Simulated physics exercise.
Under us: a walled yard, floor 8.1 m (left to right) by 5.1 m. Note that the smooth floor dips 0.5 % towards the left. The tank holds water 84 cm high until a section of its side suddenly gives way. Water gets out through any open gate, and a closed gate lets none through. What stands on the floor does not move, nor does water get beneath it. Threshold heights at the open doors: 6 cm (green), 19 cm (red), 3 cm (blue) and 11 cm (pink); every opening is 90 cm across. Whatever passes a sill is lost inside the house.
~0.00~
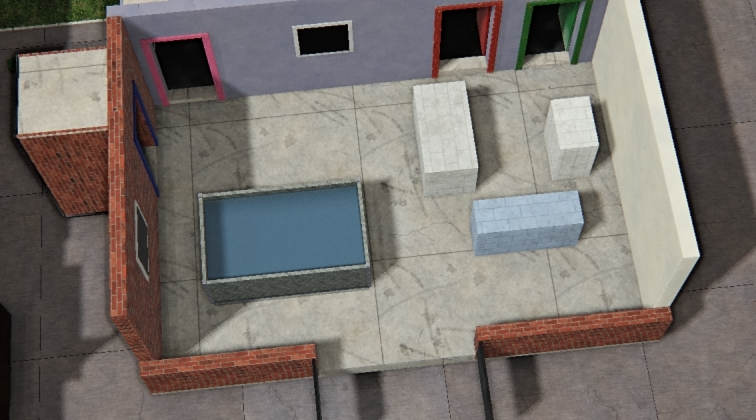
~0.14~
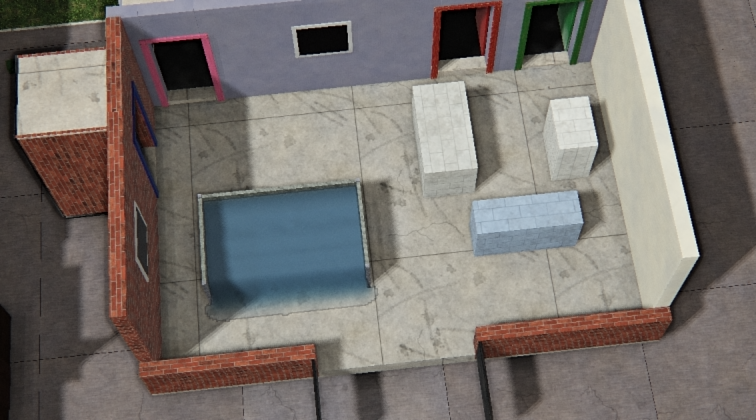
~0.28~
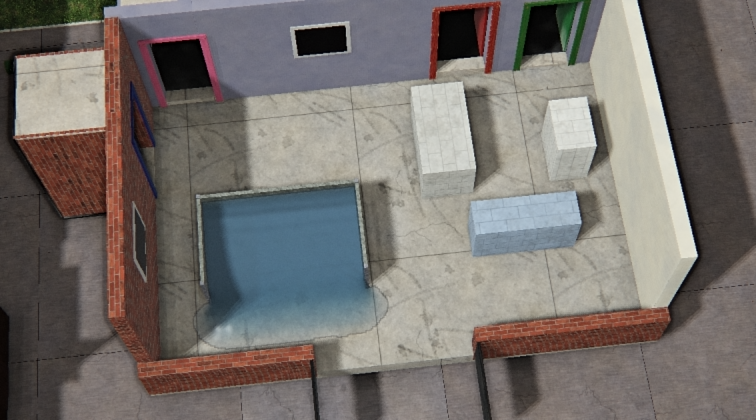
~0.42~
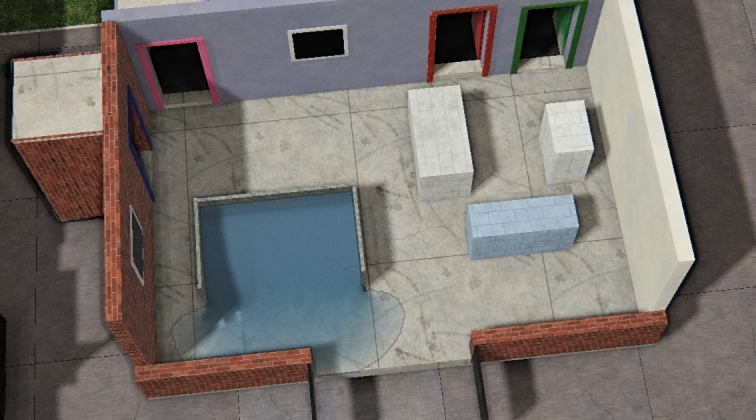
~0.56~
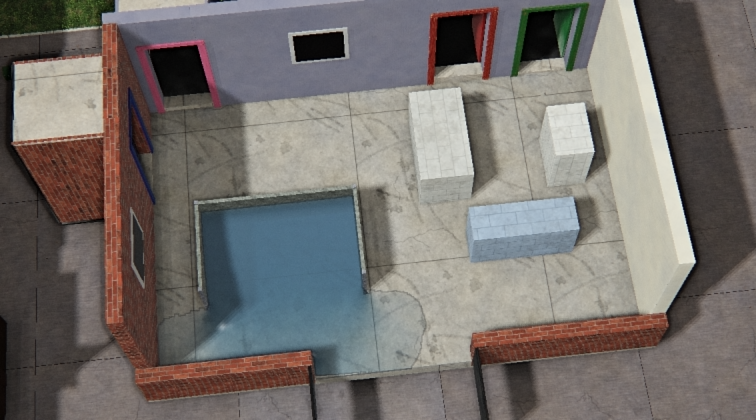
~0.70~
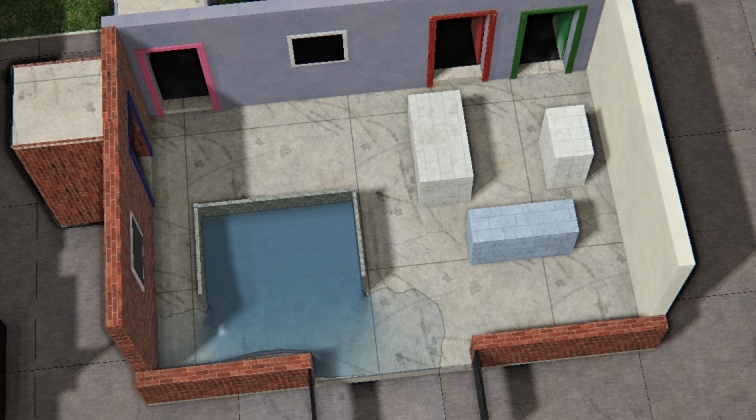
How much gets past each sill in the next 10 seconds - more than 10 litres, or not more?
At the green door the amount will stay short of the limit; at the red door the amount will stay short of the limit; at the blue door the amount will climb above the limit; at the pink door the amount will climb above the limit.
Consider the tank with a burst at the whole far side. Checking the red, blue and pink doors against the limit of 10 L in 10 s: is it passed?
Red: Within the limit; blue: Exceeding the limit; pink: Exceeding the limit.
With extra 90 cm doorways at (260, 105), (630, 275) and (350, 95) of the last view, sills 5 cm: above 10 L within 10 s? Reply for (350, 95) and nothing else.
At that door: Within the limit.
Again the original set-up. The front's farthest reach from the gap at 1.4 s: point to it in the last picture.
That's around (496, 346) in the last picture.
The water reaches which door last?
The answer is the green door.
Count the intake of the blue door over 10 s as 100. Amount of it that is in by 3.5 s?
That works out near 5%.
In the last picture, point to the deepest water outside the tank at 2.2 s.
Around (160, 384).
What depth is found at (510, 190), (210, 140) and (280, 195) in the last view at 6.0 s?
Spot by spot: Some 0, 8, then 2 cm.
After 1.4 s water covers 20 % of the floor and is deepest (68 cm) near (160, 384); green door not reached, red door not reached, blue door not reached, pink door not reached.
After 2.2 s water covers 30 % of the floor and is deepest (43 cm) near (160, 384); green door not reached, red door not reached, blue door 5 cm at the sill, 0 L in, pink door not reached.
After 3.5 s water covers 45 % of the floor and is deepest (32 cm) near (151, 127); green door not reached, red door not reached, blue door 8 cm at the sill, 1 L in, pink door 25 cm at the sill, 91 L in.
After 6.0 s water covers 70 % of the floor and is deepest (14 cm) near (160, 384); green door not reached, red door 2 cm at the sill, 0 L in, blue door 4 cm at the sill, 22 L in, pink door 11 cm at the sill, 154 L in.
After 10.0 s water covers 90 % of the floor and is deepest (10 cm) near (151, 135); green door 4 cm at the sill, 0 L in, red door 2 cm at the sill, 0 L in, blue door 5 cm at the sill, 38 L in, pink door 9 cm at the sill, 156 L in.
